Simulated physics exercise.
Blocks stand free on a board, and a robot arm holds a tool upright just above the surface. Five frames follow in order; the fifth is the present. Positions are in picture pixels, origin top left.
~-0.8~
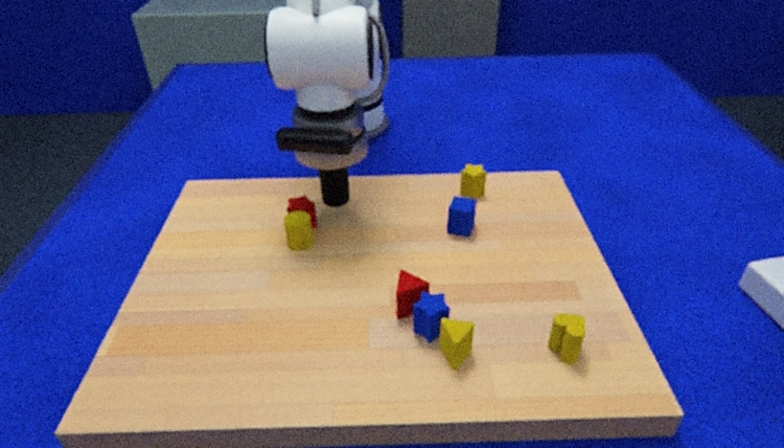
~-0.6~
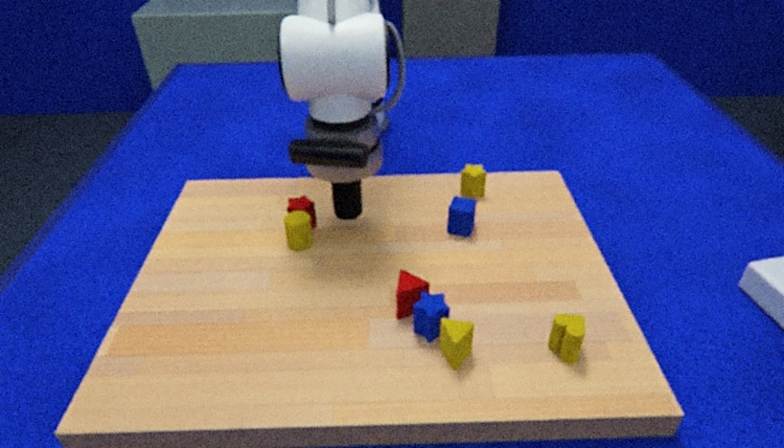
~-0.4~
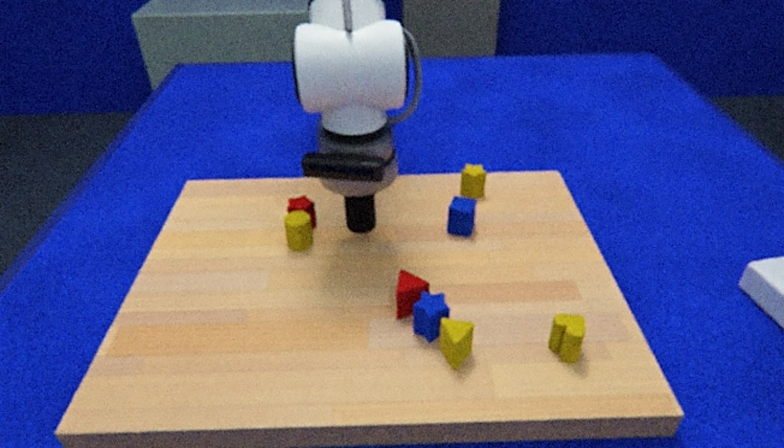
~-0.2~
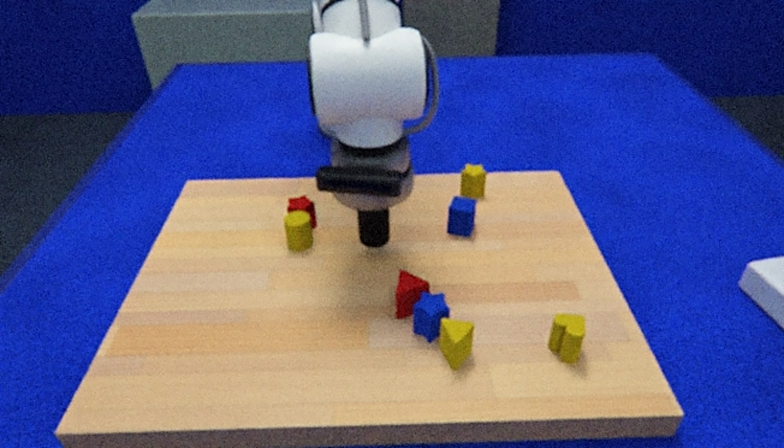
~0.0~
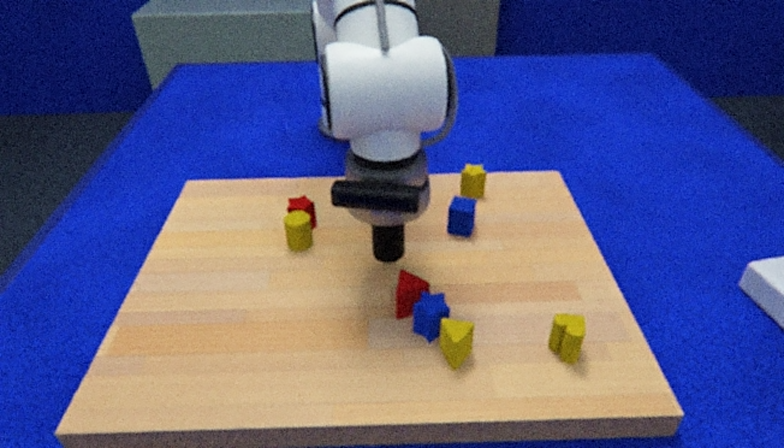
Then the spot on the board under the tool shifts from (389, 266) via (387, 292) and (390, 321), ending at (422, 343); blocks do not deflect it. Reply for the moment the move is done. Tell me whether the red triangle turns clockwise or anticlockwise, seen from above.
It twists against the clock when seen from above.
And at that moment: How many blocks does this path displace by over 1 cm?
Three or more get moved.
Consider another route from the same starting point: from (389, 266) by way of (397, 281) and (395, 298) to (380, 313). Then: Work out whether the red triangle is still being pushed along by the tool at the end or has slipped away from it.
My answer is that the red triangle has slipped off.
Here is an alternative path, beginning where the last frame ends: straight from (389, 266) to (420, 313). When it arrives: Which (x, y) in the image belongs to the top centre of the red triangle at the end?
Its top centre is at about (416, 308).
The first path, step by step. One third of the way, tool at (387, 281); red triangle at (411, 284).
Two thirds of the way, tool at (390, 309); red triangle at (418, 288), turned 25° anticlockwise; blue star block at (436, 304), turned 15° clockwise.
At the end, tool at (422, 331); red triangle at (426, 290), turned 50° anticlockwise; blue star block at (458, 307), turned 15° anticlockwise; yellow triangle at (471, 334), turned 35° clockwise.
